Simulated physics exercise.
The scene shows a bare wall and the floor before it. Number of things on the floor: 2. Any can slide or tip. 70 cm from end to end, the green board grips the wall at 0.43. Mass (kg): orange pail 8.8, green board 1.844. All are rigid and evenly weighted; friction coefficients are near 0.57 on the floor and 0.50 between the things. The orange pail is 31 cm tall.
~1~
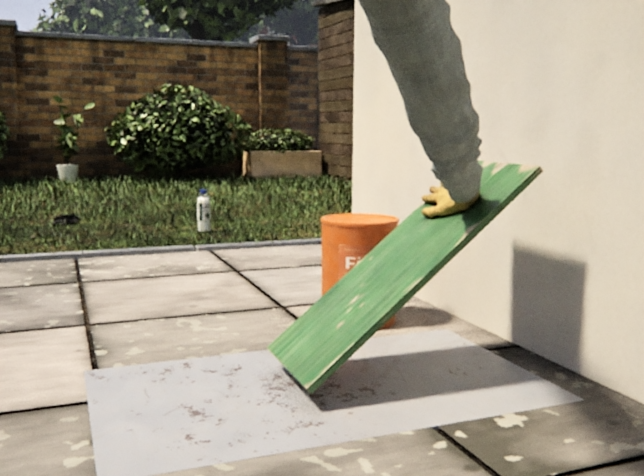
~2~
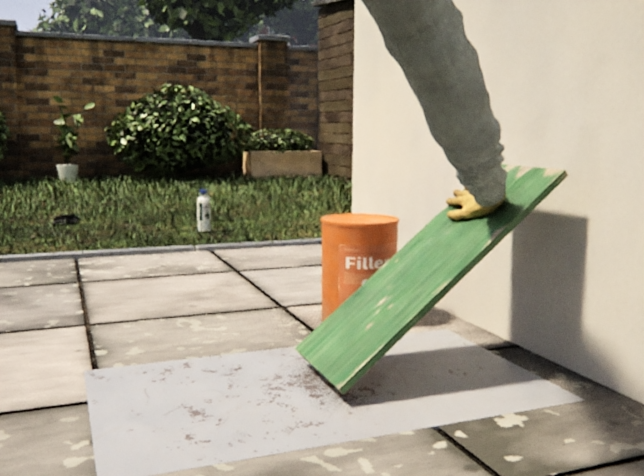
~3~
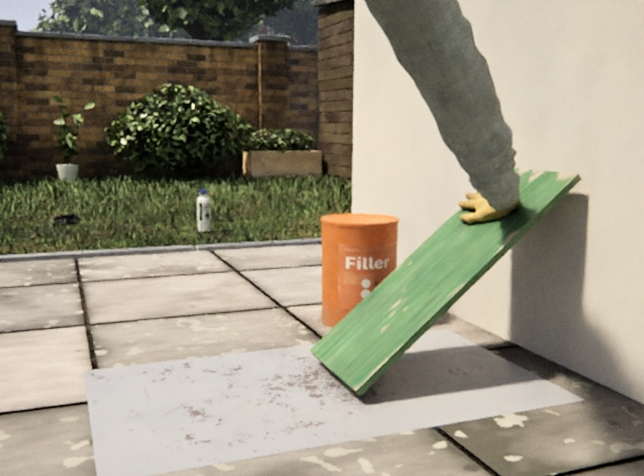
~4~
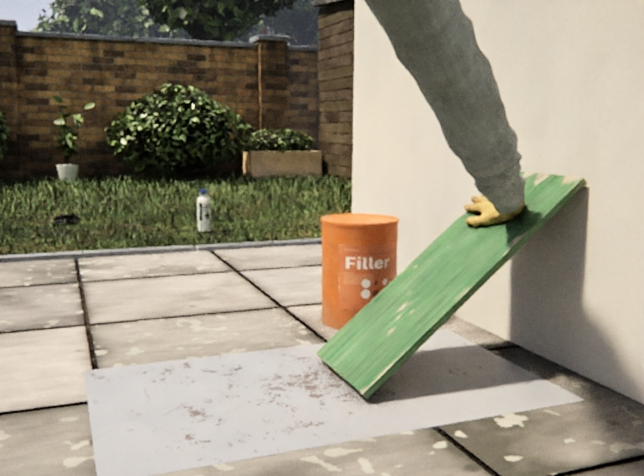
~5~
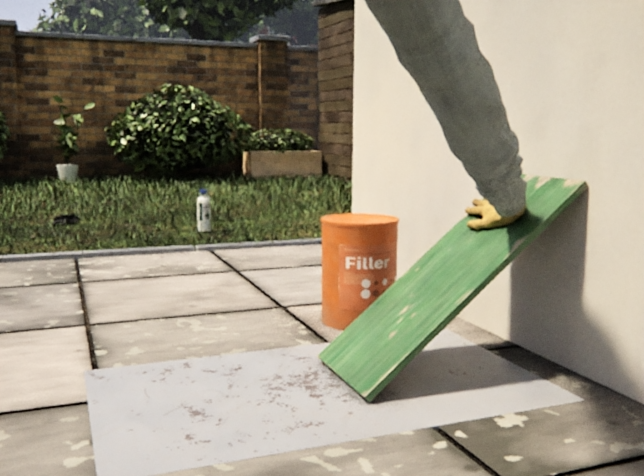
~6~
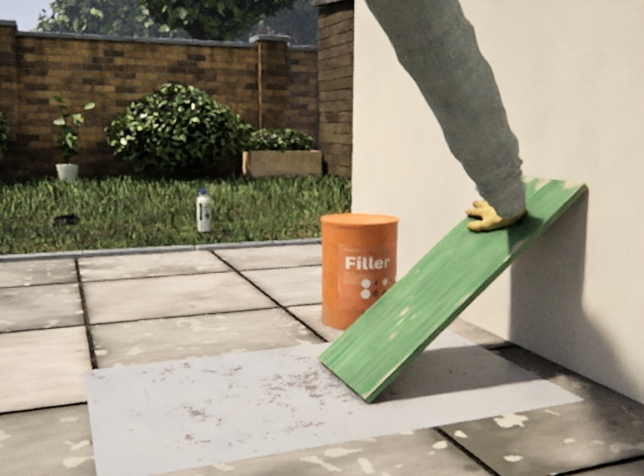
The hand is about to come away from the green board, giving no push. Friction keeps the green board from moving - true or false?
True.
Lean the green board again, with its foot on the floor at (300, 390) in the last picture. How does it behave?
Result: It skids away.
Then, 0.30 s on from there, no change.
Then, 0.80 s on from there, green board resting near (448, 277).
In the end, both under 10 cm from the start. At the end, from the last picture's camera, green board near (448, 277). The board holds.
